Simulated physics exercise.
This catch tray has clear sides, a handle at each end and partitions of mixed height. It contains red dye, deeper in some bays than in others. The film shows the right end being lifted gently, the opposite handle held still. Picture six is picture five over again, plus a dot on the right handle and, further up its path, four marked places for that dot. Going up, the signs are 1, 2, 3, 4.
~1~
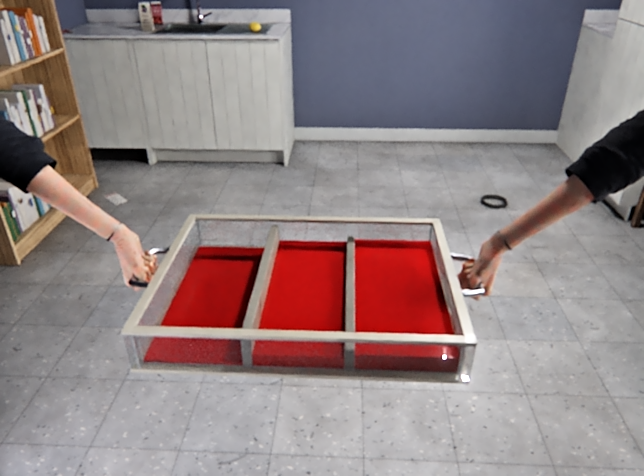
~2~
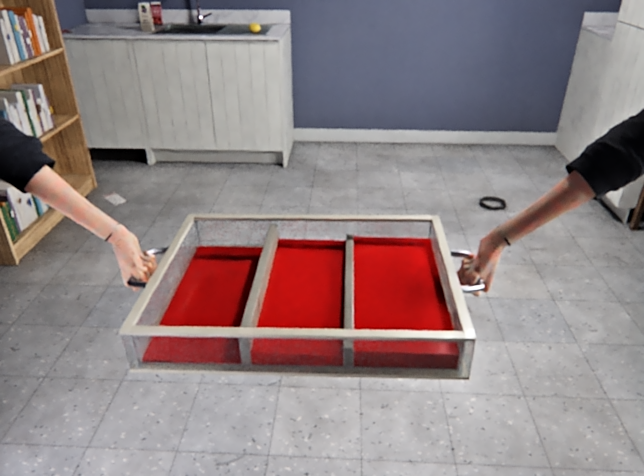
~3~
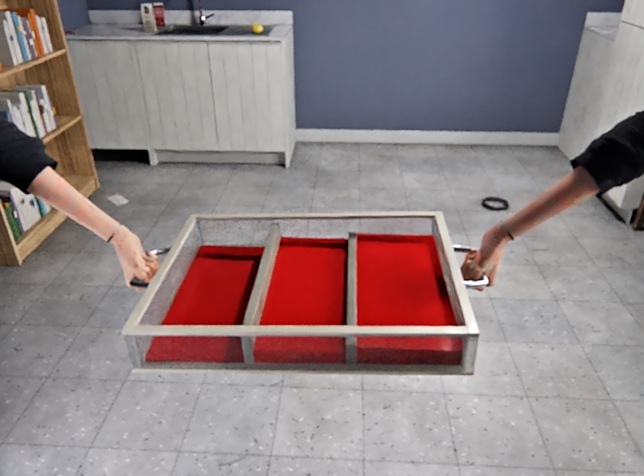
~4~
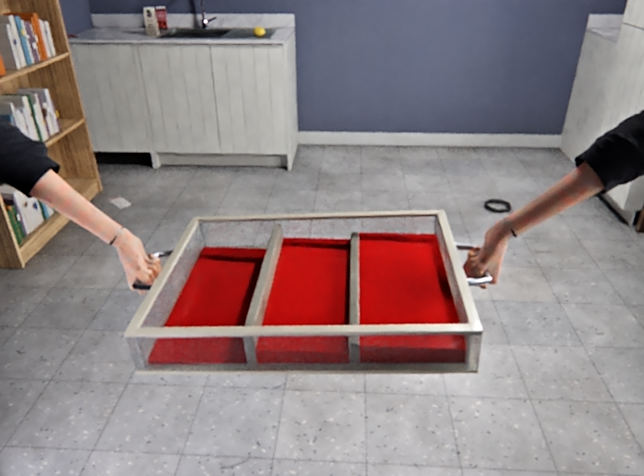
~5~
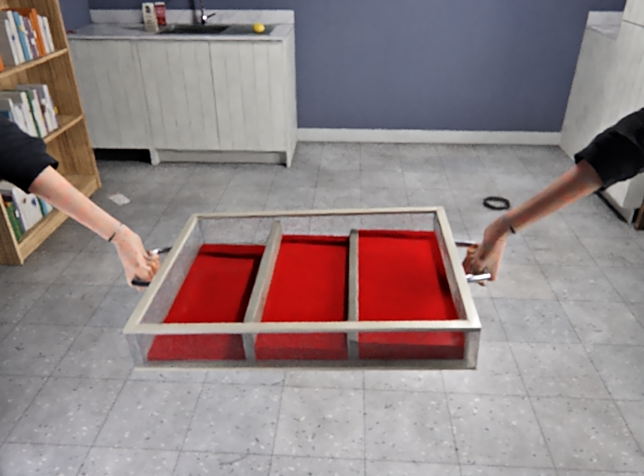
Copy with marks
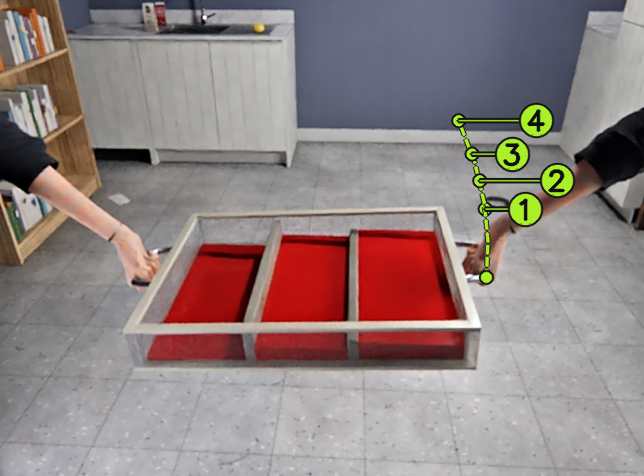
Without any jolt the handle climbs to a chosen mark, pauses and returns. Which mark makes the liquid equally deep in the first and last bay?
Best: 2.
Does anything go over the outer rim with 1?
No.
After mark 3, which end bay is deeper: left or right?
The left end bay.
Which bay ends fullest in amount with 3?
That is the middle bay.
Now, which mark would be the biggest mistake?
4 it is.
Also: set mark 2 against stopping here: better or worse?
It is better.
On the marked copy, 1 at (485, 209); 2 at (479, 180); 3 at (472, 154); 4 at (458, 120).
Choosing 1, the right end bay stands much deeper than the other; nothing spills.
Choosing 2, the two end bays stand about equally deep; nothing spills.
Choosing 3, the left end bay stands much deeper than the other; nothing spills.
Choosing 4, the left end bay stands much deeper than the other; nothing spills.
